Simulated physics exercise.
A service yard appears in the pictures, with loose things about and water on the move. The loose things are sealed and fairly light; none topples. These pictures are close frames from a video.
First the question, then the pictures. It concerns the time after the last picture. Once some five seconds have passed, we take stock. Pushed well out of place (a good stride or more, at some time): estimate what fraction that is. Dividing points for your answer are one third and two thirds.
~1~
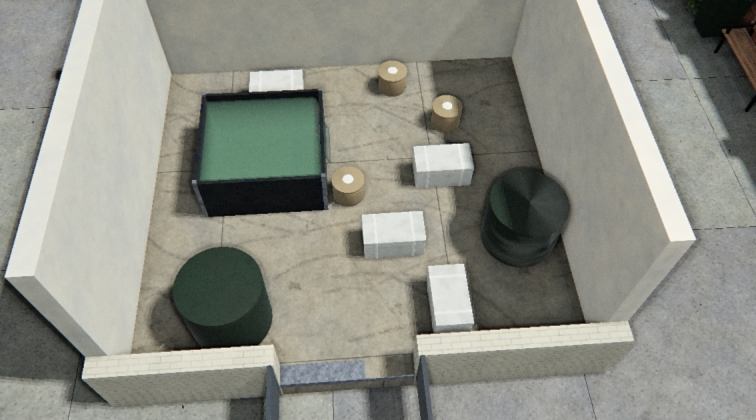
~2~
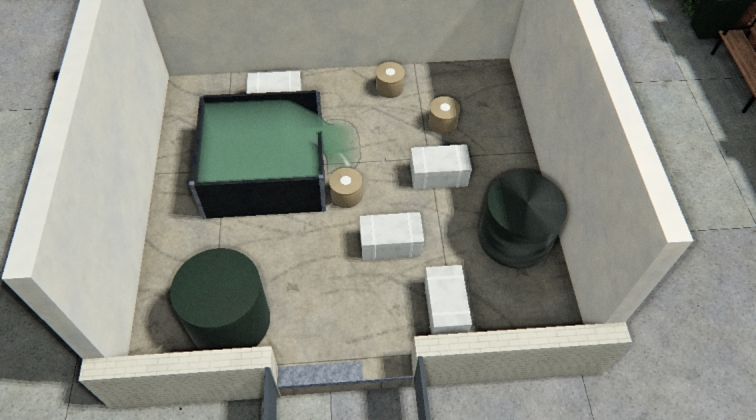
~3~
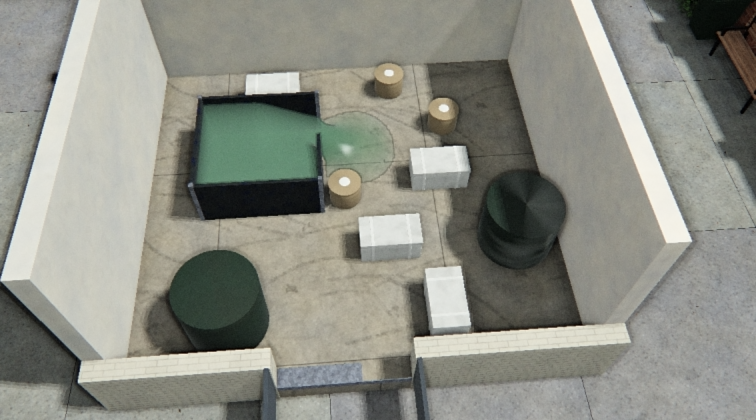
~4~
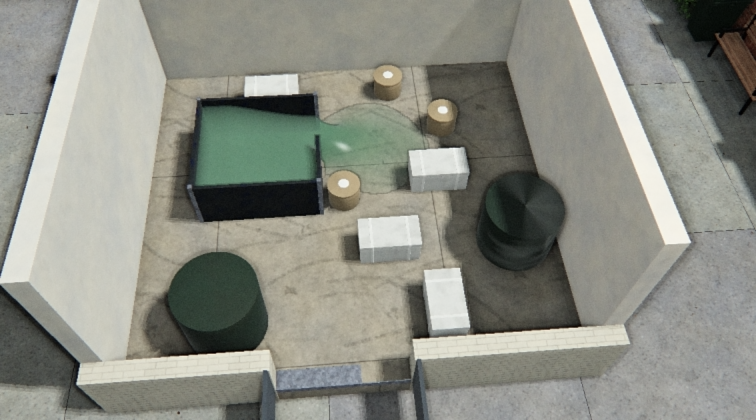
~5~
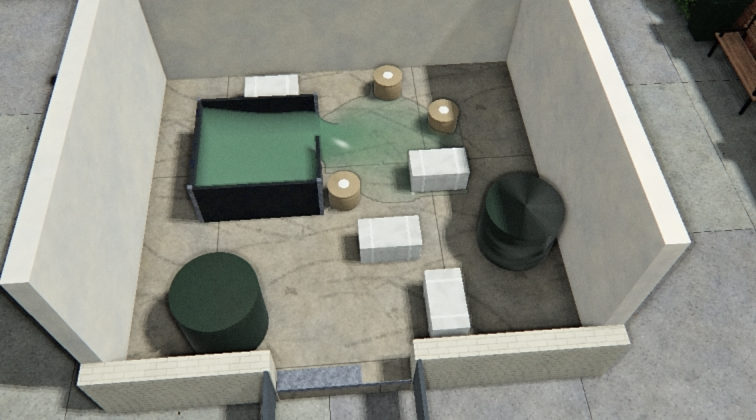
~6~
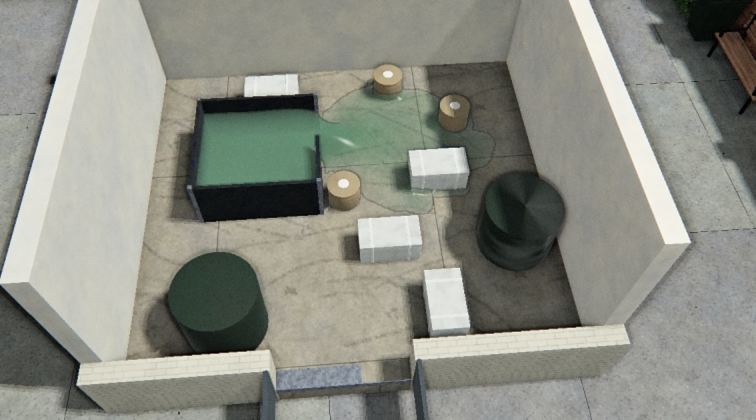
Answer: A share between one and two thirds.
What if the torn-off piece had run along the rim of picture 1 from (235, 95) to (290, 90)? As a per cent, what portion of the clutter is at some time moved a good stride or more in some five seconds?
About 40 per cent.
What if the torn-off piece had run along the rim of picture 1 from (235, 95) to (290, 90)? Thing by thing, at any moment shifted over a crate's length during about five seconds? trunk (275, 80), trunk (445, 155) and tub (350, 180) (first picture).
As listed: Shifted that much, not that far, never so far.
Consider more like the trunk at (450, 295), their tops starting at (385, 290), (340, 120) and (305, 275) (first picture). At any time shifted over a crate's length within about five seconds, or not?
The first sits tight, the second travels far, the third sits tight.
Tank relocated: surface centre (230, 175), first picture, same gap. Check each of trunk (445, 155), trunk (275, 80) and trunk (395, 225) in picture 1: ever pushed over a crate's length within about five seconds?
Item one travelled far enough, item two not displaced far, item three not displaced far.
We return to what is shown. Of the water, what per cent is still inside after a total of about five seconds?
About 100 percent.
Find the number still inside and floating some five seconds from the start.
Number: 2.
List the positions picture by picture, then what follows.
A tub at (448, 106), on the bottom; a tub at (393, 71) rests on the ground; 0 of 7 have shifted, in the first frame.
A tub at (445, 108), on the bottom; a tub at (391, 72) rests on the ground; 0 of 7 have shifted, in the second frame.
A tub at (444, 109) rests on the ground; a tub at (389, 73) rests on the ground; 0 of 7 have shifted, in the third frame.
A tub at (443, 110), on the bottom; a tub at (388, 75) rests on the ground; 0 of 7 have shifted, in the fourth frame.
A tub at (444, 110), on the bottom; a tub at (388, 76), on the bottom; 0 of 7 have shifted, in the fifth frame.
A tub at (455, 106) rests on the ground, close to its start; a tub at (388, 75), on the bottom; 1 of 7 have shifted, in the sixth frame.
A moment on, 1 of 7 are well off their spots; 0 afloat.
Next, 3 of 7 are well off their spots; 2 afloat.
Later, 2 of 7 are well off their spots; 2 afloat.
In the end, 3 of 7 are well off their spots, and 3 have been at some point; 2 afloat.
